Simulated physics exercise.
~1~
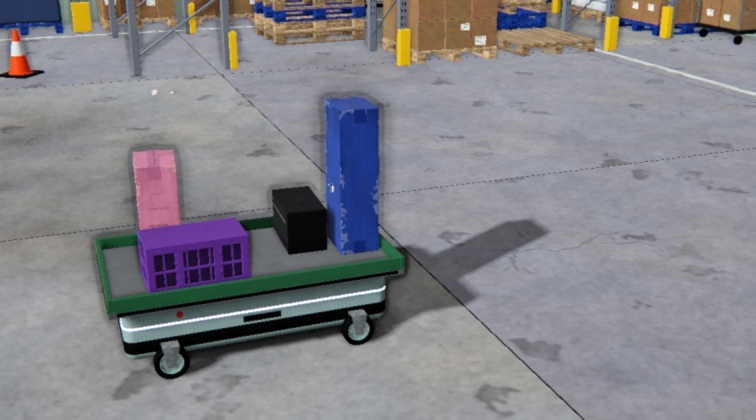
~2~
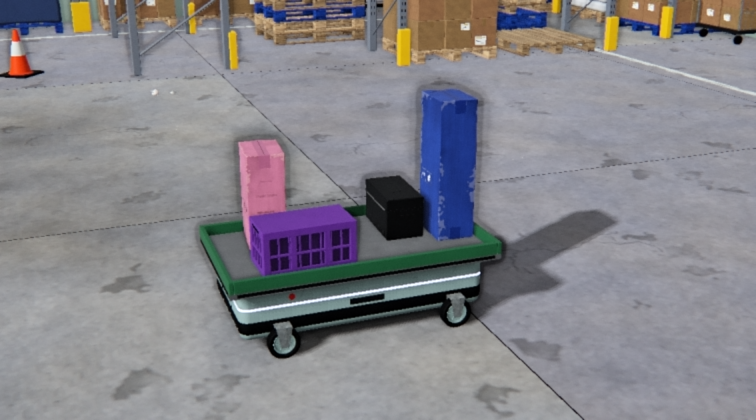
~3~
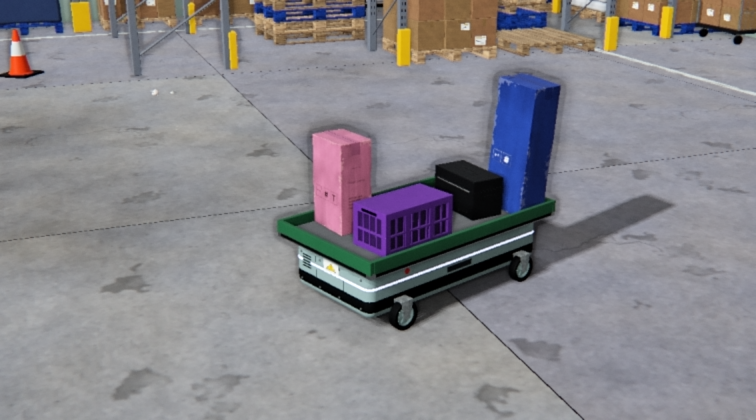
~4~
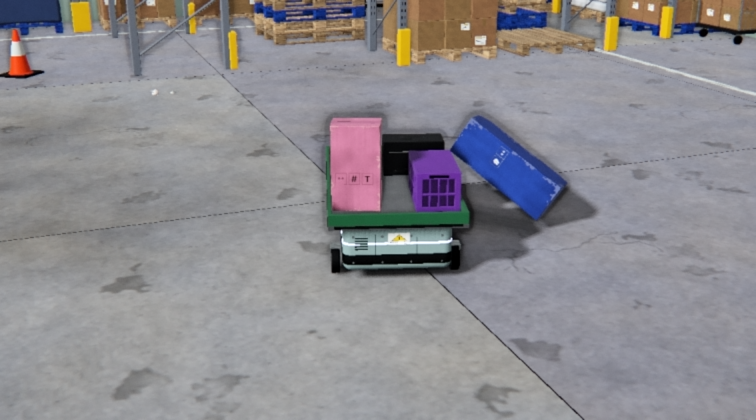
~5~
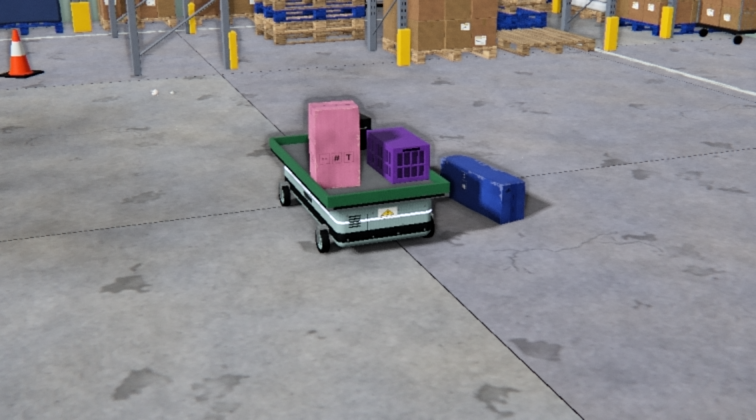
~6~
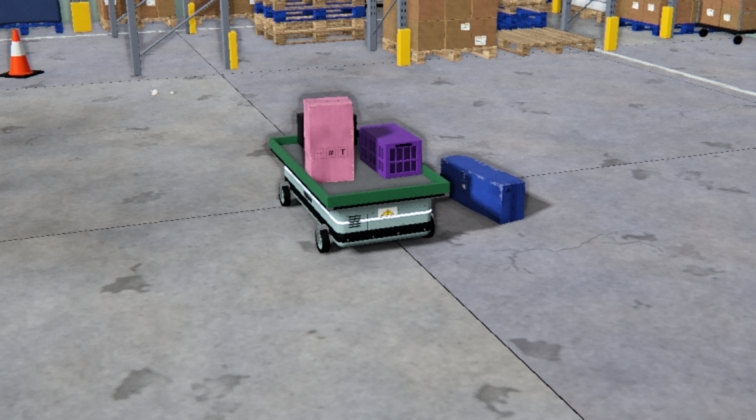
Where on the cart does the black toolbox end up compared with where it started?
It does not stay in its starting spot beside the tall blue box. It slides across the deck and ends up behind the pink box, mostly hidden from view.
